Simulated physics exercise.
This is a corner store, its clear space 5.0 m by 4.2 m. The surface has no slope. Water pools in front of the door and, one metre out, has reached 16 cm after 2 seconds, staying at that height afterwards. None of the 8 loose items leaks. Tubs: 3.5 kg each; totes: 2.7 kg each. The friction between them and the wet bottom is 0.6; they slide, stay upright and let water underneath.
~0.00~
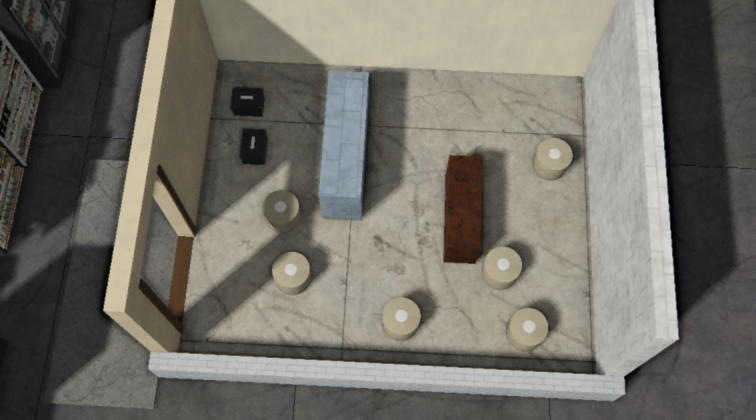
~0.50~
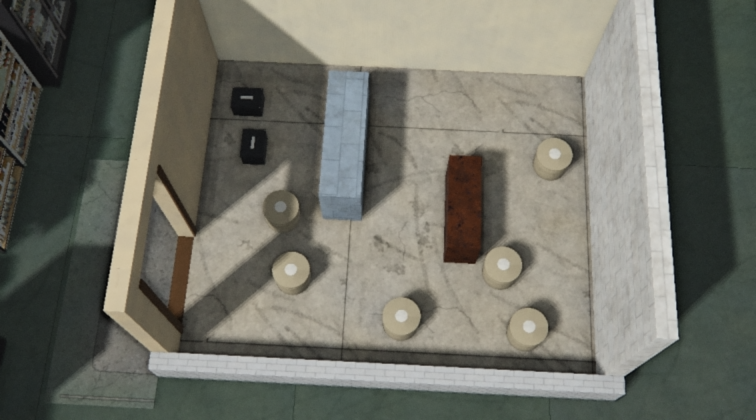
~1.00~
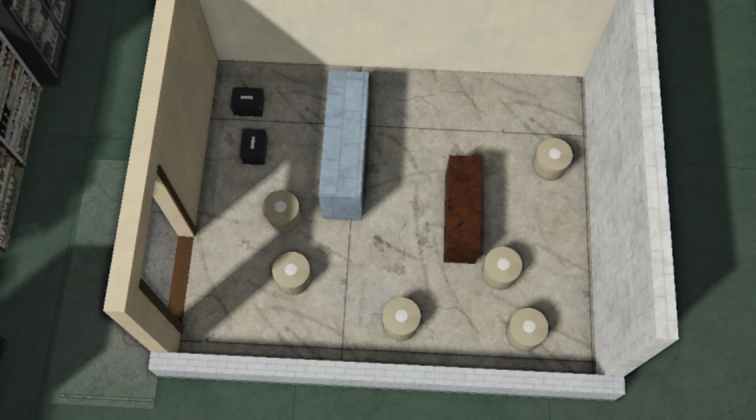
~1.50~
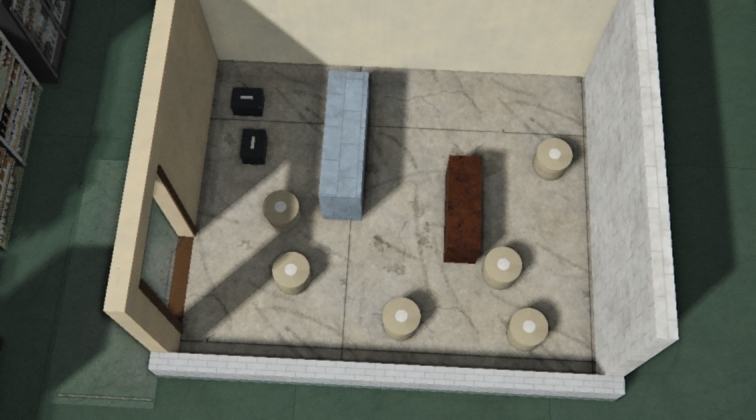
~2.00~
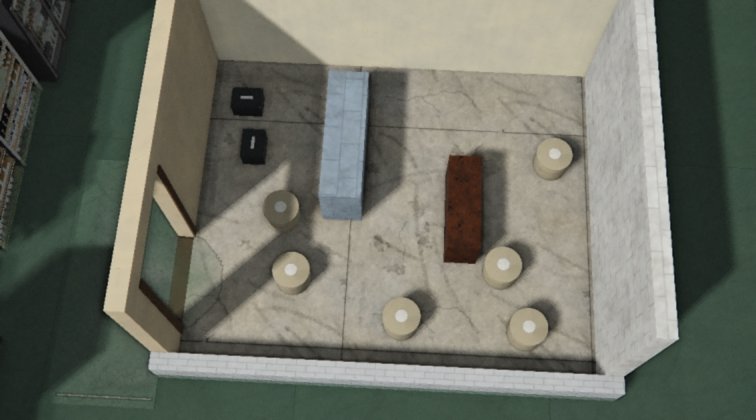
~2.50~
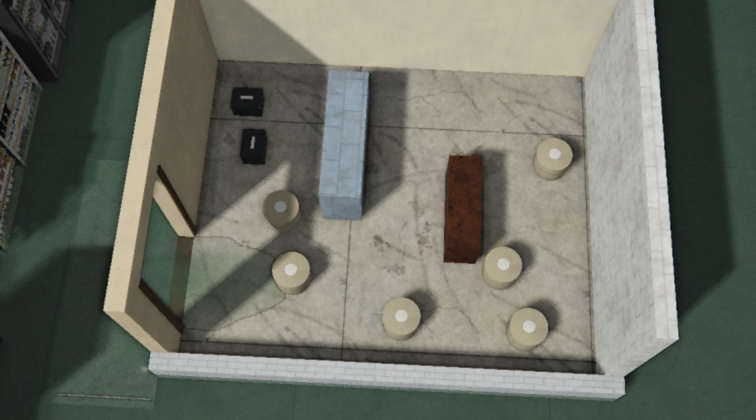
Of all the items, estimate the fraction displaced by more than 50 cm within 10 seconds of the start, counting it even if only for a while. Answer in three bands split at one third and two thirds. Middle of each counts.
Two thirds or more.
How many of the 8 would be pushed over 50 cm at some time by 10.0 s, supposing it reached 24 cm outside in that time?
Then it comes to 8.
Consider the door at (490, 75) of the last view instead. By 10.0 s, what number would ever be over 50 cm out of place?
Result: 4 of them.
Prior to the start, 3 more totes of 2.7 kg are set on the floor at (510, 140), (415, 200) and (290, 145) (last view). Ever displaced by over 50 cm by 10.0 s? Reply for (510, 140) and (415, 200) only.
Well, the first one stays under the mark, and the second tops the mark.
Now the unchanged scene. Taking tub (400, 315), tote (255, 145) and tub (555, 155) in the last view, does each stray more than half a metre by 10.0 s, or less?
In that order: Above the mark, below the mark, above the mark.
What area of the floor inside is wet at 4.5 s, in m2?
My estimate is roughly 8.5 m2.
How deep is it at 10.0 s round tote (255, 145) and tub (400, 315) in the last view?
Some 2 cm at the first, some 3 cm at the second.
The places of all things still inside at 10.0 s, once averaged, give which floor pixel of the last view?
It works out to somewhere near (427, 142) on the floor.
After 3.5 s 1 of 8 are over 50 cm from their spots; 0 afloat.
After 4.5 s 2 of 8 are over 50 cm from their spots; 1 afloat.
After 7.0 s 4 of 8 are over 50 cm from their spots; 3 afloat.
After 10.0 s 6 of 8 are over 50 cm from their spots, and 6 have been at some point; 7 afloat.
